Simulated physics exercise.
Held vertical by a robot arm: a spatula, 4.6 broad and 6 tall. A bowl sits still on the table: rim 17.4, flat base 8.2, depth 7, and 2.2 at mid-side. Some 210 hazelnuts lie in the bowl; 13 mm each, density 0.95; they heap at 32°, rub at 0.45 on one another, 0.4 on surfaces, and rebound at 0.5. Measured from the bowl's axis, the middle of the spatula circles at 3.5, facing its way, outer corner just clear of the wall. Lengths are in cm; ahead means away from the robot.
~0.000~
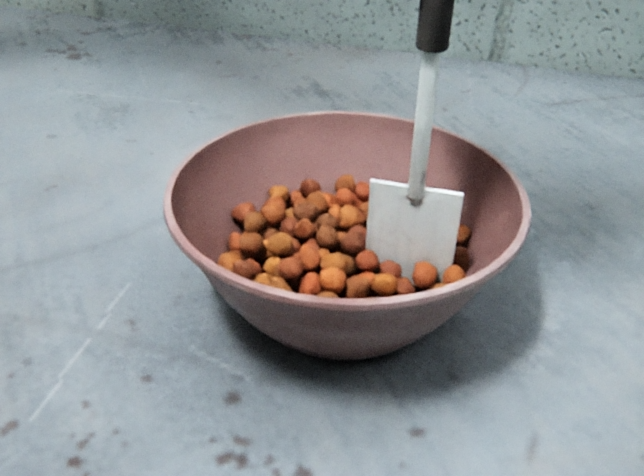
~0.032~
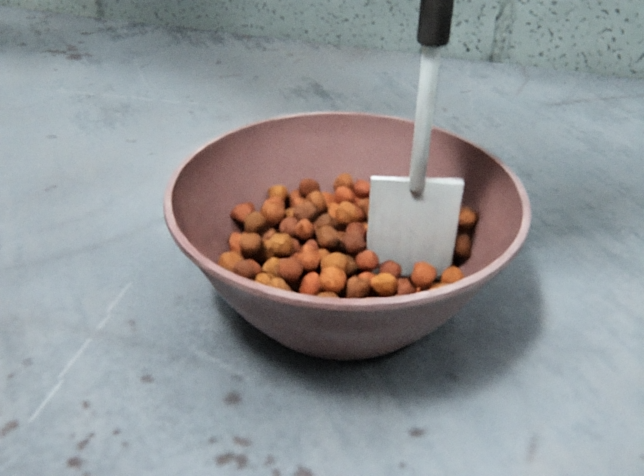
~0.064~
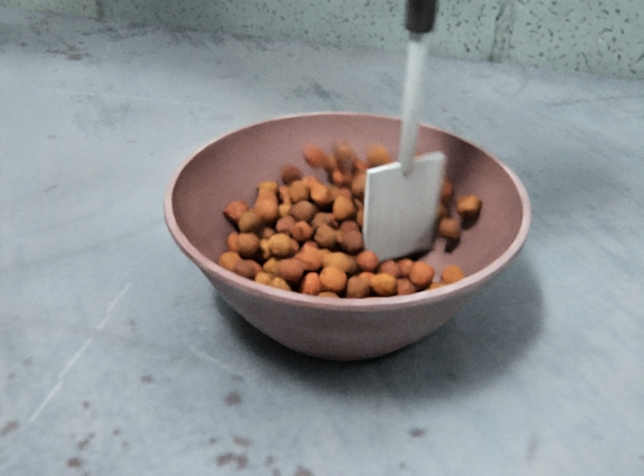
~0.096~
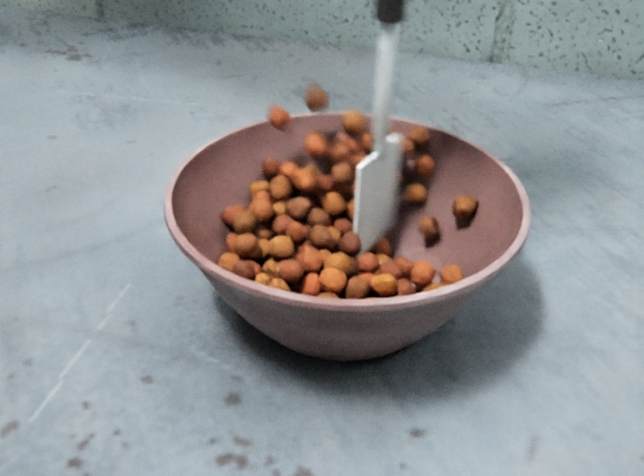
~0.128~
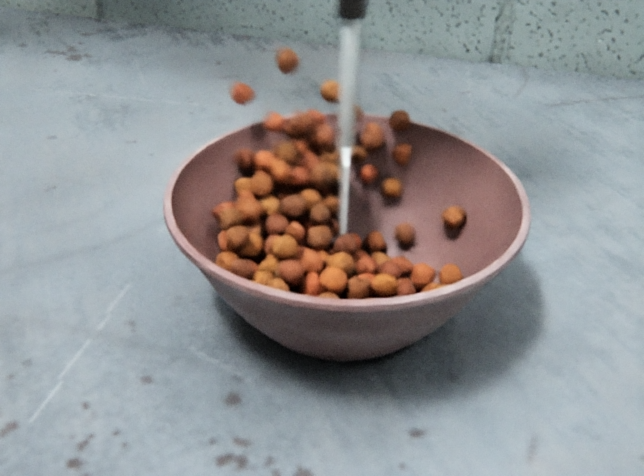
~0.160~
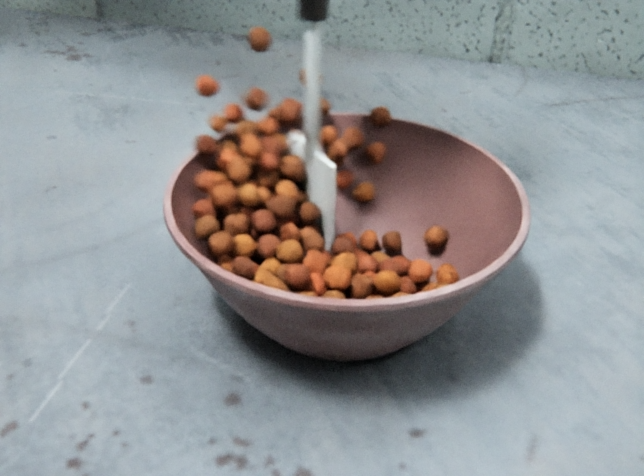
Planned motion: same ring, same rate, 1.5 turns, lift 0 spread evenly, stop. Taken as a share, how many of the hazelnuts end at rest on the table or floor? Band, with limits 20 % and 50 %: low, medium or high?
Medium.
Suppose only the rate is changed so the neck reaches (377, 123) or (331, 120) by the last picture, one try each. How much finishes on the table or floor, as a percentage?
Close to 5 and 25 in a hundred.
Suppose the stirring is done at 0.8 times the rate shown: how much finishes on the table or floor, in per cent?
That gives about 20 percent.
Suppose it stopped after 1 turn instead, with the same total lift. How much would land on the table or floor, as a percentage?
Estimate: Near 25 %.
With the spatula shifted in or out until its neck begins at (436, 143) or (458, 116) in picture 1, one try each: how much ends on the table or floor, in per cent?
Close to 30 per cent for the first and close to 10 per cent for the second.
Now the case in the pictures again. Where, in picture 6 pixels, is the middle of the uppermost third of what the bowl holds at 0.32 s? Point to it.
That third sits centred at about (383, 269).
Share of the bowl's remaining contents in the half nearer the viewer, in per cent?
Some 60 per cent.
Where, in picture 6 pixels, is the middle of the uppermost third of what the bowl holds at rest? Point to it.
The centre is near pixel (279, 286).
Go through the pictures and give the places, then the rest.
The first picture shows the spatula neck at (419, 160), 0° round; upper third of the load around (333, 238), from x 230 to 460, top at y 185; 206 in the bowl.
The second picture shows the spatula neck at (420, 153), 13° round; upper third of the load around (335, 232), from x 230 to 465, top at y 185.
The third picture shows the spatula neck at (409, 136), 43° round; upper third of the load around (334, 211), from x 230 to 470, top at y 155.
The fourth picture shows the spatula neck at (382, 124), 74° round; upper third of the load around (326, 195), from x 230 to 465, top at y 100.
The fifth picture shows the spatula neck at (347, 119), 105° round; upper third of the load around (300, 183), from x 225 to 455, top at y 60.
The sixth picture shows the spatula neck at (312, 123), 136° round; upper third of the load around (264, 172), from x 205 to 450, top at y 40; 203 in the bowl, 3 in flight or on the tool.
After 0.32 s, 290° round, highest piece 11 above the table; 171 in the bowl, 11 on the table or floor, 24 in flight or on the tool.
After 0.48 s, 84° round, highest piece 11 above the table; 151 in the bowl, 46 on the table or floor, 9 in flight or on the tool.
After 0.76 s, 180° round, highest piece 6 above the table; 136 in the bowl, 68 on the table or floor, 2 in flight or on the tool.
After 1.46 s, 180° round, highest piece 5 above the table; 136 in the bowl, 70 on the table or floor.
In the end, 136 in the bowl, 70 on the table or floor. That is 34 % on the table or floor.
